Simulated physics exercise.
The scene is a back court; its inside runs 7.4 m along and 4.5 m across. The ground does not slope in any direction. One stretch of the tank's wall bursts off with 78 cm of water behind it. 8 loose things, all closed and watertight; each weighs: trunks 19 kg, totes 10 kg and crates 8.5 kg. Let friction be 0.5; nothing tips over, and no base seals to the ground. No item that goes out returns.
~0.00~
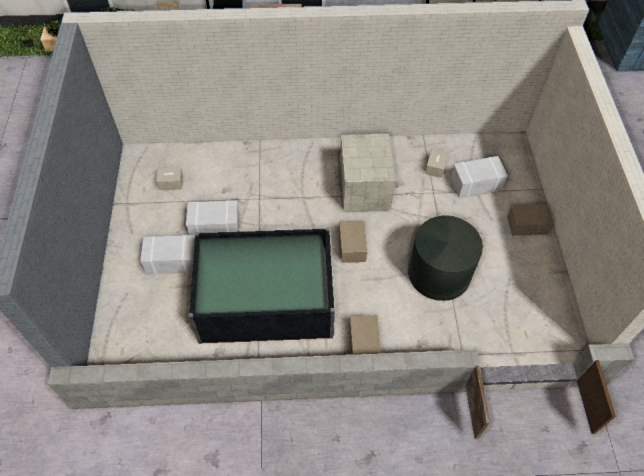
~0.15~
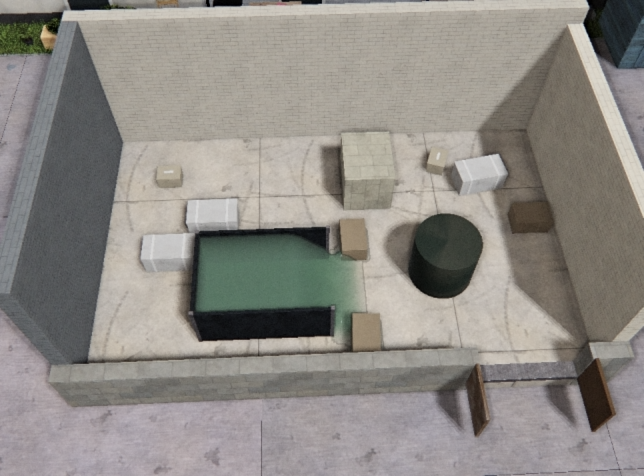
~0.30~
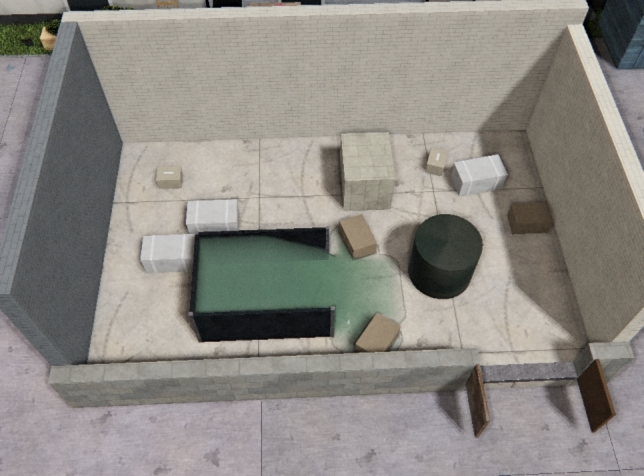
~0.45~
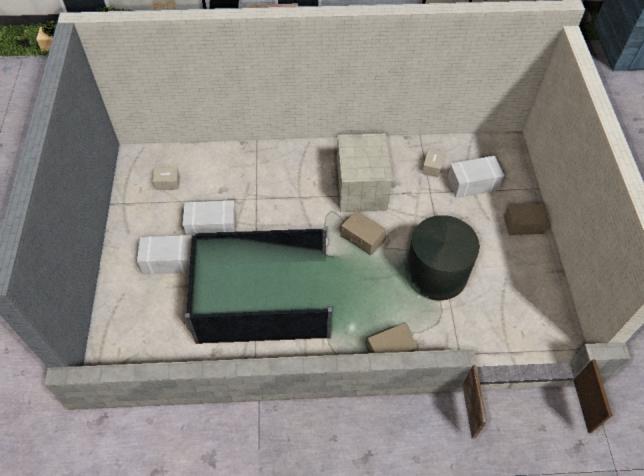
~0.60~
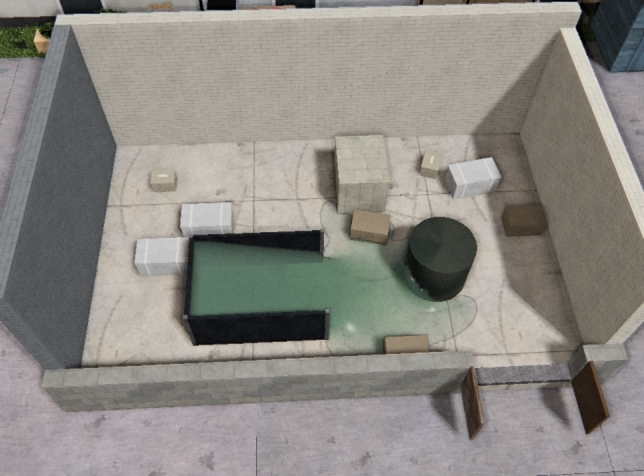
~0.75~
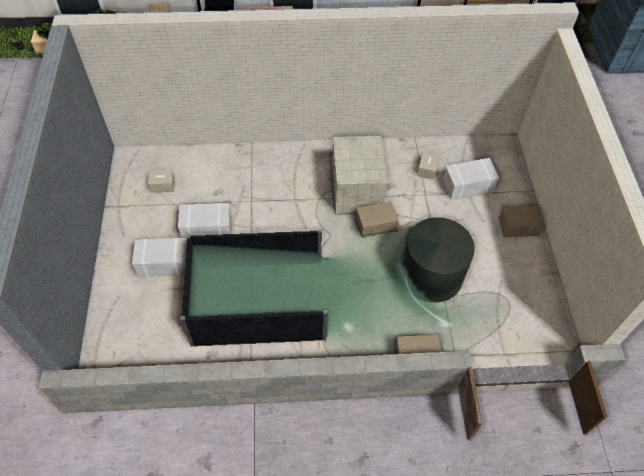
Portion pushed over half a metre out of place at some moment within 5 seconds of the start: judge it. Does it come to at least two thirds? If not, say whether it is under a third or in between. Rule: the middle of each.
No, between one and two thirds.
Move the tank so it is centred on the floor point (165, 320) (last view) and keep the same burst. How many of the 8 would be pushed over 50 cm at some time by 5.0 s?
Result: 5 of them.
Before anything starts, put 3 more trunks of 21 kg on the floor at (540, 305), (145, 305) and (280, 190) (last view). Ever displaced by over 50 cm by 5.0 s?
Taking them one by one: It goes beyond, then it stays within, then it stays within.
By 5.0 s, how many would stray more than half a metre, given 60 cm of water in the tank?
Then the count would be 5.
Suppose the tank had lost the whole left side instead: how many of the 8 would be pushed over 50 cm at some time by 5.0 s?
Count: 3.
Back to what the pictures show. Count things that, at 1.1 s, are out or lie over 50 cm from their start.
By then the count is 2.
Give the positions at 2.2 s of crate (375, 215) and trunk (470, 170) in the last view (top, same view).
Somewhere around (450, 153) and (508, 149).
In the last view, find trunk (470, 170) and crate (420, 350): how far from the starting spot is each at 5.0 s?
Result, in order: 50 cm; gone out.
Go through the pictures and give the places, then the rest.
The first picture shows a crate at (365, 334) rests on the ground; a crate at (353, 236), on the bottom; 2.5 m2 under water; 0 of 8 have shifted.
The second picture shows a crate at (367, 332), on the bottom; a crate at (353, 234) rests on the ground; 3.2 m2 under water; 0 of 8 have shifted.
The third picture shows a crate at (378, 335) rests on the ground, 19 cm from its start; a crate at (358, 232) rests on the ground, 10 cm from its start; water covers 4.2 m2; 2 of 8 have shifted.
The fourth picture shows a crate at (392, 342) rests on the ground, 45 cm from its start; a crate at (364, 227), on the bottom, 28 cm from its start; 5.4 m2 under water; 2 of 8 have shifted.
The fifth picture shows a crate at (407, 349), on the bottom, 70 cm from its start; a crate at (371, 222), on the bottom, 49 cm from its start; water covers 6.5 m2; 2 of 8 have shifted.
The sixth picture shows a crate at (420, 348), on the bottom, 90 cm from its start; a crate at (377, 214) rests on the ground, 72 cm from its start; 7.7 m2 under water; 2 of 8 have shifted.
After 1.1 s 2 of 8 are over 50 cm from their spots; 1 afloat.
After 2.2 s 4 of 8 are over 50 cm from their spots; 2 afloat.
After 3.5 s 5 of 8 are over 50 cm from their spots; 4 afloat.
After 5.0 s 5 of 8 are over 50 cm from their spots, and 5 have been at some point; 4 afloat.
